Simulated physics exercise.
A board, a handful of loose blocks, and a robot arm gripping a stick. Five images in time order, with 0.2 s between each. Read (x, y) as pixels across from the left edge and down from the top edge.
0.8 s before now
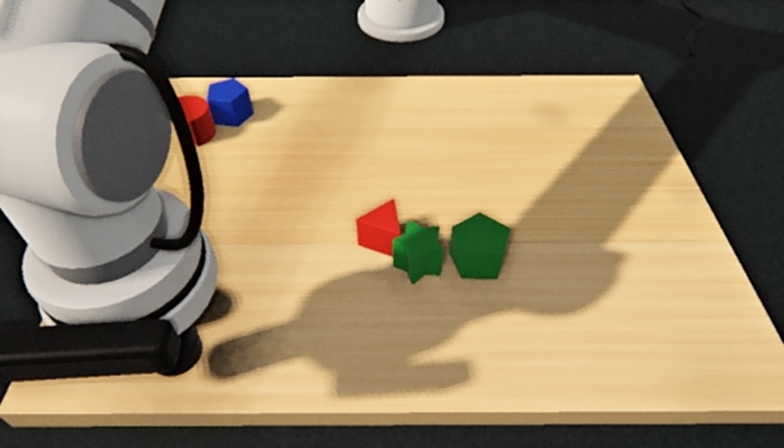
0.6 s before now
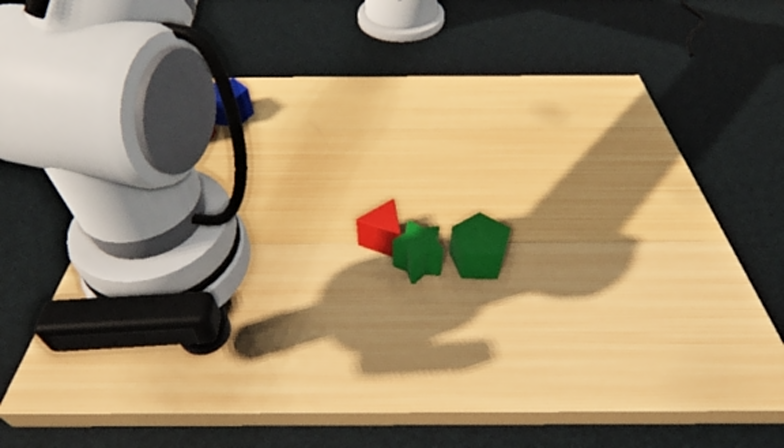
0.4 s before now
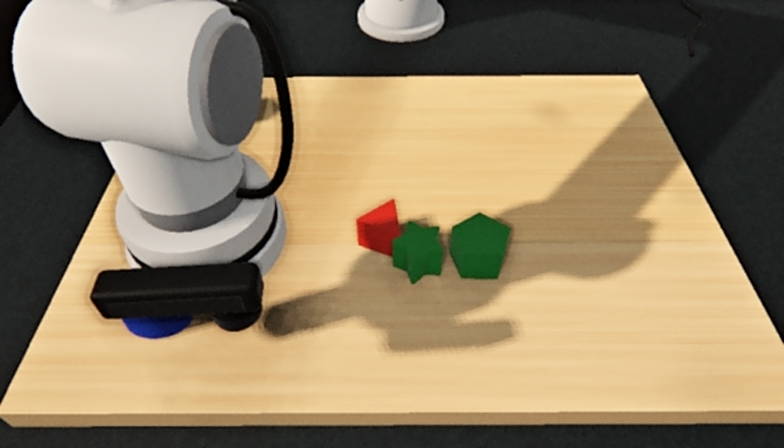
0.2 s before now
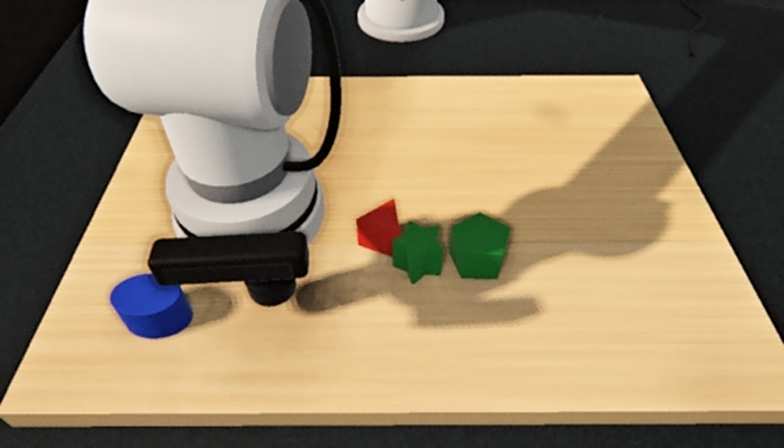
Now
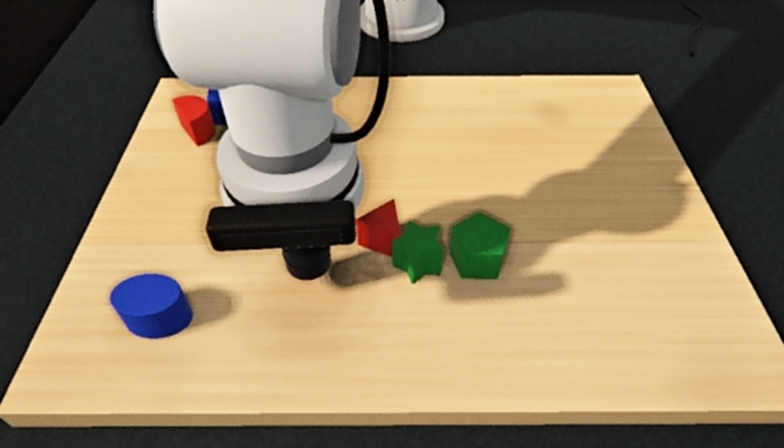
To begin with, a white robot arm stands at the left of a wooden board, with red and green blocks clustered near the middle. The arm glides steadily right and slightly away from the viewer, uncovering a blue round block at the lower left, while the blocks stay still.
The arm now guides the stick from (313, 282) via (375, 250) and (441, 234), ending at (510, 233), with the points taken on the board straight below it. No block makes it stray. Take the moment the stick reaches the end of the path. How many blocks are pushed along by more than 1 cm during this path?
Three or more move.
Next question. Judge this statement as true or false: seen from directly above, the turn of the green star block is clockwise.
It is true.
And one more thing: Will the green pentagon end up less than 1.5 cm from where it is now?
That would be a no.
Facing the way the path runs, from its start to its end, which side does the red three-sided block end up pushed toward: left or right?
It's going to go left.
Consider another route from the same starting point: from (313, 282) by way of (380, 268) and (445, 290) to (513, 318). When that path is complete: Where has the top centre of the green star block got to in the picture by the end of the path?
The green star block ends near (529, 261).
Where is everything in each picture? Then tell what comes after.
The first picture shows stick's lower end (177, 354); red three-sided block (383, 216); green star block (420, 238); green pentagon (482, 234).
The second picture shows stick (206, 334); blocks still.
The third picture shows stick (239, 312); blocks still.
The fourth picture shows stick (273, 288); blocks still.
The fifth picture shows stick (309, 264); red three-sided block (383, 216); green star block (420, 238); green pentagon (482, 234).
What follows on the original path. One third of the way, stick (375, 230); red three-sided block (402, 205), turned 25° clockwise.
Two thirds of the way, stick (442, 215); red three-sided block (450, 183), turned 10° anticlockwise; green star block (438, 239), turned 60° clockwise; green pentagon (486, 235).
At the end, stick (514, 214); red three-sided block (454, 182), turned 25° anticlockwise; green star block (439, 239), turned 60° clockwise; green pentagon (505, 243), turned 35° clockwise.
